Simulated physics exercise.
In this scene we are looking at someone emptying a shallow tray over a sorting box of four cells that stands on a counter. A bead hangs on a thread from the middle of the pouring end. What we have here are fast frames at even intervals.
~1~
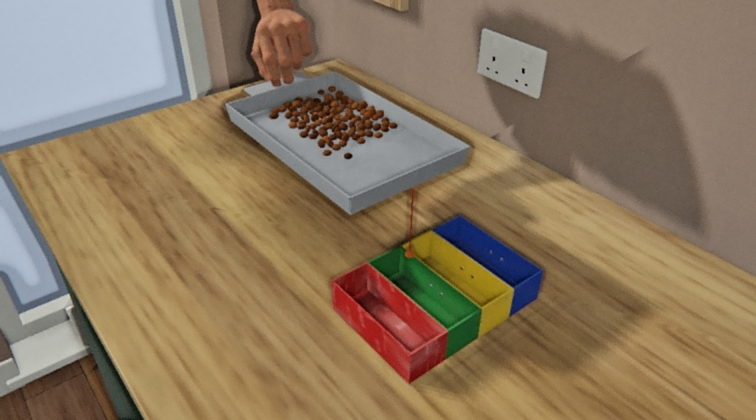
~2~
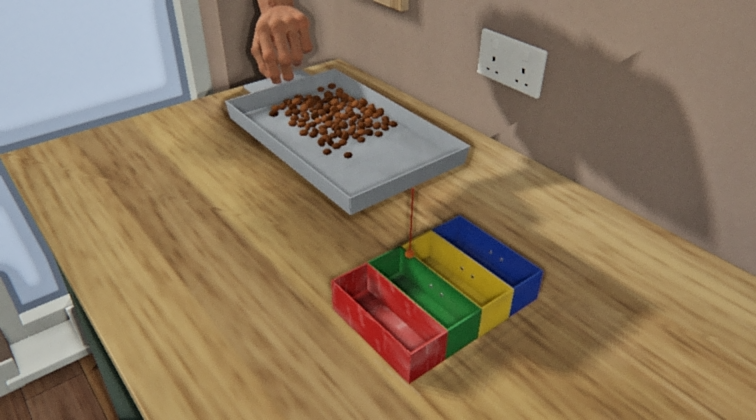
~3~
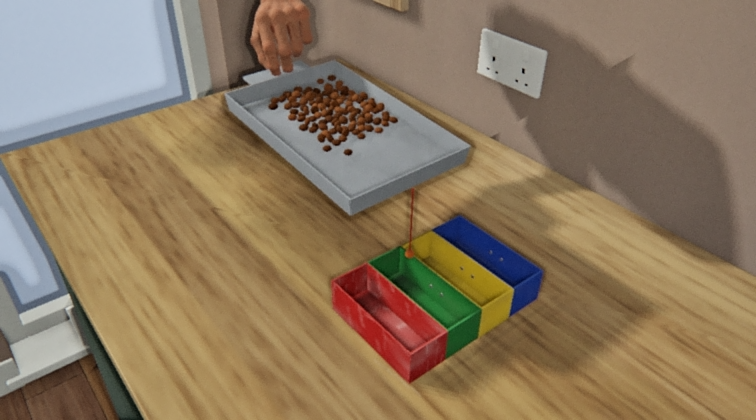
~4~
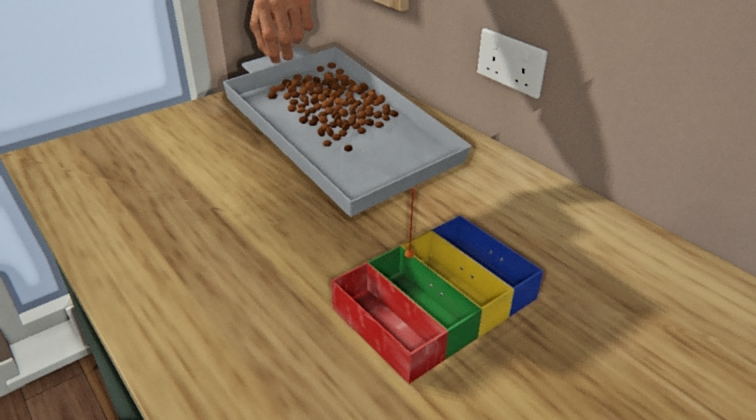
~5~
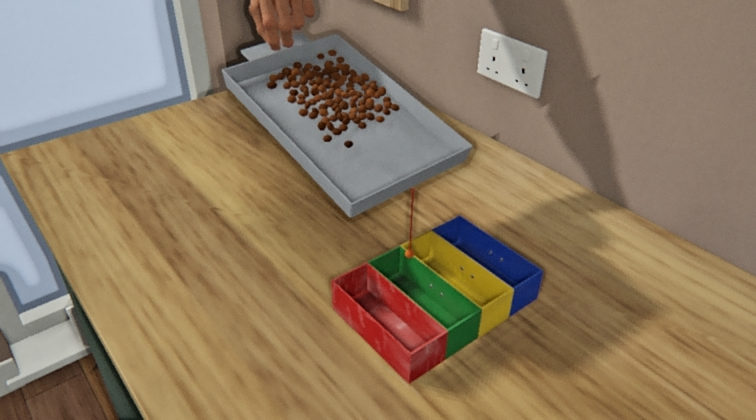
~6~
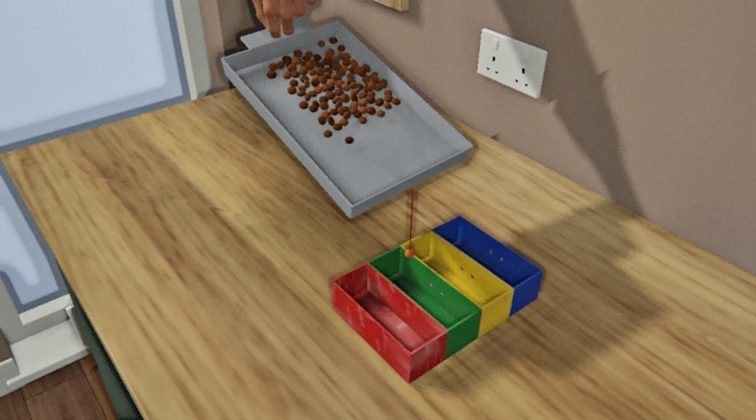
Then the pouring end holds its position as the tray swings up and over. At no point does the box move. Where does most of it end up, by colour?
Most of it ends up in red.
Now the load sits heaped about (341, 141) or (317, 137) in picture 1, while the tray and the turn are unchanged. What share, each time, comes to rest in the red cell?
Respectively 50 and 60 per cent.
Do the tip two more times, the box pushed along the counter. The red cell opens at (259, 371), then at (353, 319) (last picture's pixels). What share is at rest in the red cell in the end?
Roughly 0% first, roughly 20% second.
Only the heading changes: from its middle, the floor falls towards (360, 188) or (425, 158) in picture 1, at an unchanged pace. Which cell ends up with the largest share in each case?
One: The red one. Two: Blue.
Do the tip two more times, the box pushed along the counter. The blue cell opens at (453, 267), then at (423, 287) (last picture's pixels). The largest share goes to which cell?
In order: That green cell, yellow.
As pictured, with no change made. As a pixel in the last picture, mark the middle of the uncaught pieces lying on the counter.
It's centred at about (400, 411).
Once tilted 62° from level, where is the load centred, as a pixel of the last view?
Centre estimate: (395, 184).
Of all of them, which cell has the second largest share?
That's that green cell.
Shortly afterwards, tray tipped steeply; all but a few on the tray; a little falling or outside the box.
Next, tray tipped past a quarter turn; near half on the tray; near a quarter in the red cell; a little in the green cell; only a few in the yellow cell; a little falling or outside the box.
Some moments later, tray tipped past a quarter turn; near half in the red cell; near a third in the green cell; a little in the yellow cell; near a quarter falling or outside the box.
In the end, tray tipped past a quarter turn; near half in the red cell; near a third in the green cell; a little in the yellow cell; none at all in the blue cell; near a quarter outside the box.
